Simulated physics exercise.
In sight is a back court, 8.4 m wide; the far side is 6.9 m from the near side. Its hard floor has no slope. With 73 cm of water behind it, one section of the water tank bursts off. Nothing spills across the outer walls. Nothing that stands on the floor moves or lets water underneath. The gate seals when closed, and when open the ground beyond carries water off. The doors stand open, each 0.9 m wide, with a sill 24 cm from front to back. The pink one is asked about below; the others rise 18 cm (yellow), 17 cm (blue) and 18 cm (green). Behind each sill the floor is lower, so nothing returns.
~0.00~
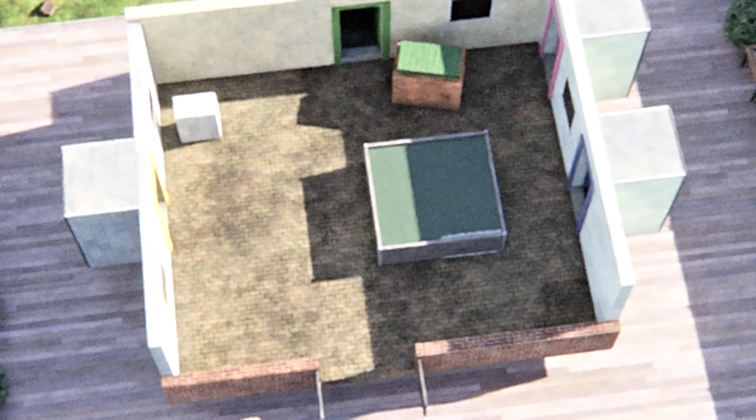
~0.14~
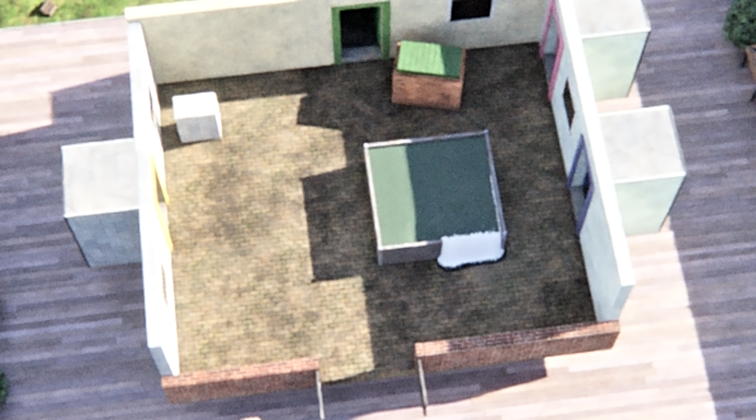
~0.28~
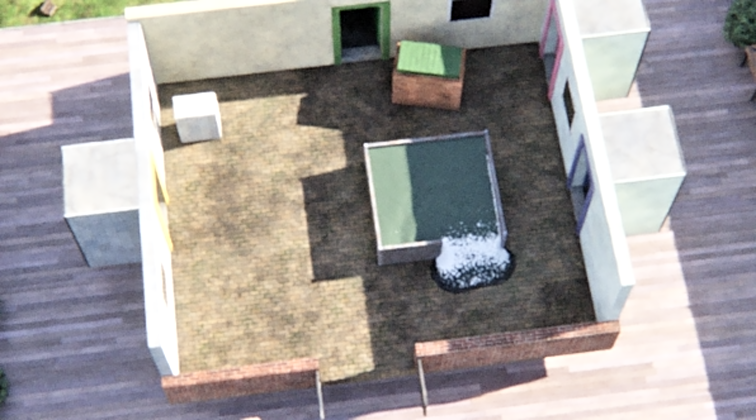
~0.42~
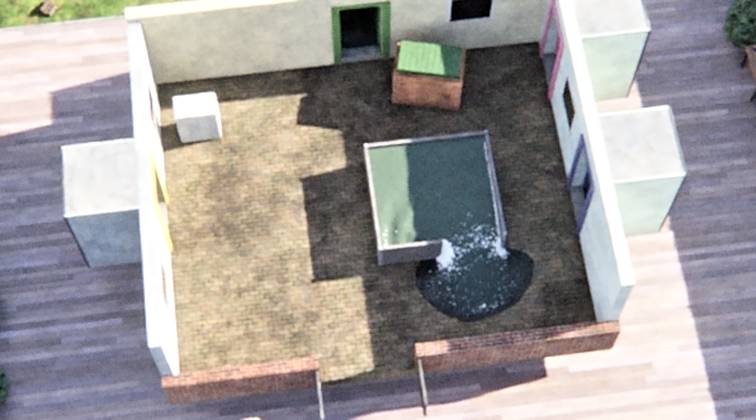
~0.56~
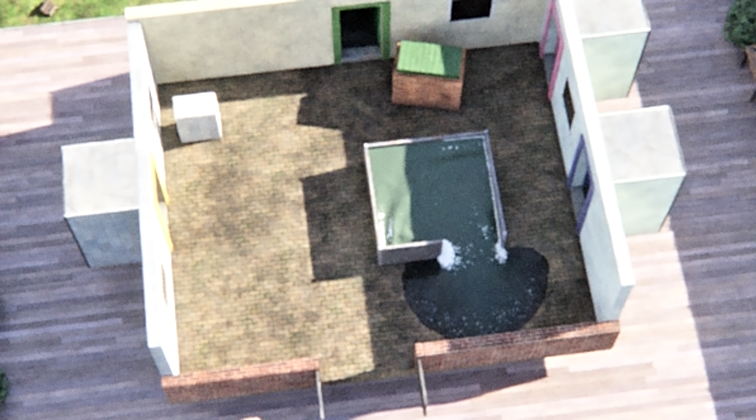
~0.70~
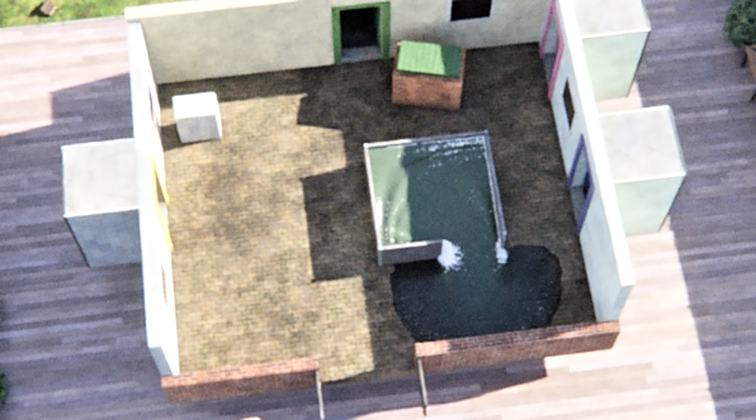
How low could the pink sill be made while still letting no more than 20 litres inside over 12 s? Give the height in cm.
Close to 13 cm is just enough.
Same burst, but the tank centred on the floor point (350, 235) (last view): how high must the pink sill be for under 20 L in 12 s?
Then roughly 6.5 cm.
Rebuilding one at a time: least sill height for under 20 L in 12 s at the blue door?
Roughly 6.0 cm at blue.
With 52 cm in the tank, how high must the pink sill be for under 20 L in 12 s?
Then roughly 8.0 cm.
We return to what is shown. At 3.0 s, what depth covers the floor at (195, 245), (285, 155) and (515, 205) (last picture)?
In that order: 0, 0 and 4 cm.
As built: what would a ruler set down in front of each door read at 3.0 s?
In cm: Yellow 0, pink 0, blue 9, green 0.
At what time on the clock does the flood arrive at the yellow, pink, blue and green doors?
Yellow 4.5 s, pink 3.6 s, blue 2.4 s, green 5.5 s.
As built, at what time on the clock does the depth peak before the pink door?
Around 6.5 s.
After 1.4 s water covers 15 % of the floor, deepest (45 cm) near (595, 335); it has not reached the pink door.
After 3.0 s water covers 35 % of the floor, deepest (40 cm) near (595, 335); it has not reached the pink door.
After 12.0 s water covers 100 % of the floor, deepest (14 cm) near (526, 44); 11 cm at the pink door, 0 litres in over its 21 cm sill.
At the pink door as built, the water arrived by 3.7 s and peaked near 19 cm at 6.4 s.
Run again over the same 12 s with other heights there, 44 litres in over 11 cm, 7 litres over 15 cm. The limit of 20 litres is kept from about 13 cm up.
